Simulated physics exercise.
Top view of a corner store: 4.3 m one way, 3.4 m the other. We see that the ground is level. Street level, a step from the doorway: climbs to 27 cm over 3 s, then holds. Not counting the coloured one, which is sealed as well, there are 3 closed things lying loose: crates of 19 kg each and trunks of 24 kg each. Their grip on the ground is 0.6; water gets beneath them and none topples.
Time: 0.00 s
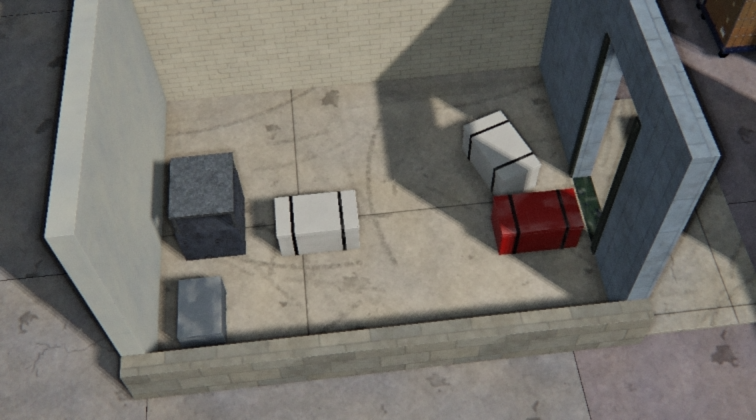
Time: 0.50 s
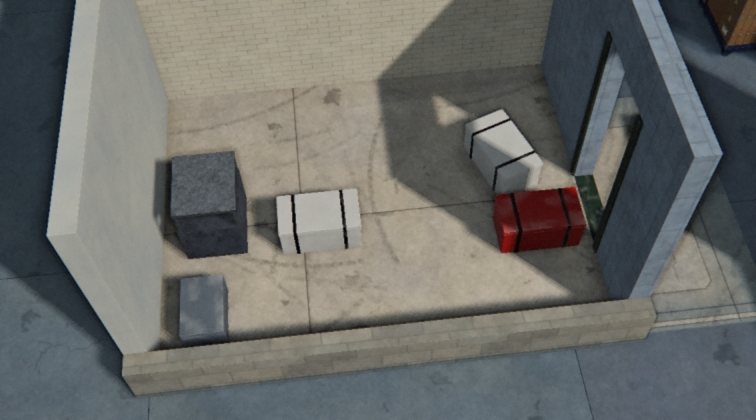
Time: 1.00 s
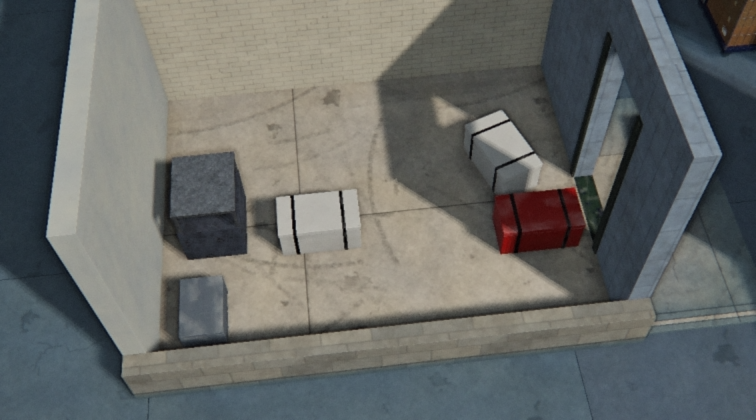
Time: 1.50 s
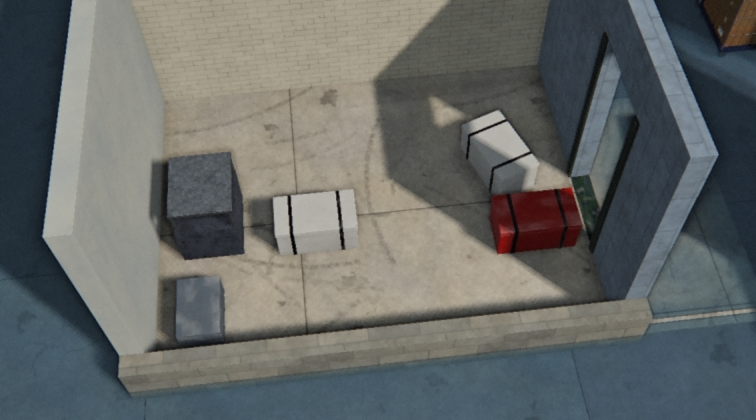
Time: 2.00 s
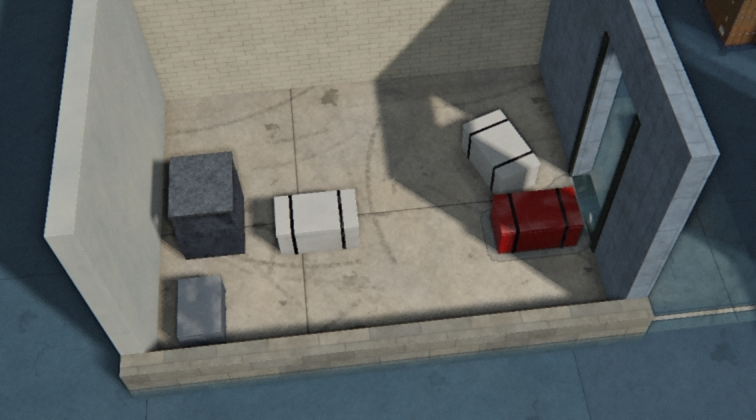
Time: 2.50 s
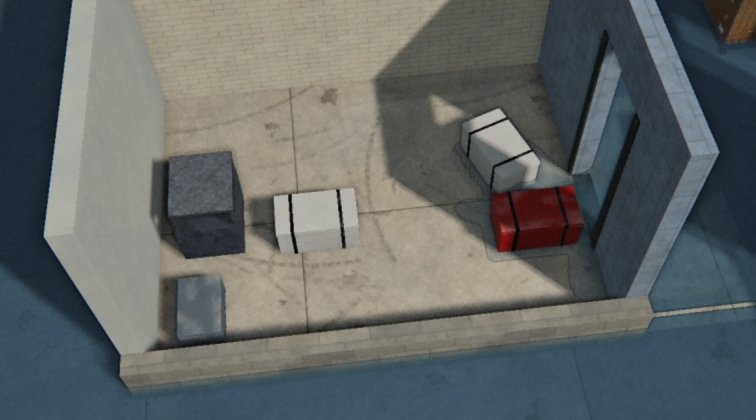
Water spreads over the pavement outside a small walled room seen from above, covering the ground around its walls. It then seeps in at the doorway on the right, forming a shallow film around the red trunk, while that trunk, the white ones and the grey blocks stay where they are.
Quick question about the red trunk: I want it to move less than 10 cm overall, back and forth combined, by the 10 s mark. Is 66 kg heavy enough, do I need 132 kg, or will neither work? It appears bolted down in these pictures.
66 kg is heavy enough.
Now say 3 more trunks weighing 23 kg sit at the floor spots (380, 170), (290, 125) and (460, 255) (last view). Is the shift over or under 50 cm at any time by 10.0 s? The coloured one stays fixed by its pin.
In turn: More, over, short of it.
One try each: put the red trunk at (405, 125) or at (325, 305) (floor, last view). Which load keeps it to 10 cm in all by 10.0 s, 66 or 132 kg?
Log: Try 1 the lighter pick works; try 2 the lighter pick works.
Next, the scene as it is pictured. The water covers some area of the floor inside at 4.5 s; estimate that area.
Somewhere about 8.5 m2, give or take.
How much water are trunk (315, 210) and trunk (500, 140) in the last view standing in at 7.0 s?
Close to 4 and 6 centimetres.
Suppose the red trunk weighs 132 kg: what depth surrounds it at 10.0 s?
About 8 cm.
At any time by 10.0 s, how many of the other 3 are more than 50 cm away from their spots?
That comes to 1.
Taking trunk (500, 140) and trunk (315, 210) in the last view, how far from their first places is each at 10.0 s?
In that order: 300 cm, 10 cm.
After 3.5 s the red trunk would be 0 cm from its start with 66 kg and 0 cm from its start with 132 kg; 9 cm of water round it then.
After 4.5 s the red trunk would be 0 cm from its start with 66 kg and 0 cm from its start with 132 kg; 7 cm of water round it then.
After 7.0 s the red trunk would be 0 cm from its start with 66 kg and 0 cm from its start with 132 kg; 7 cm of water round it then.
After 10.0 s the red trunk would be 0 cm from its start with 66 kg and 0 cm from its start with 132 kg; 8 cm of water round it then.
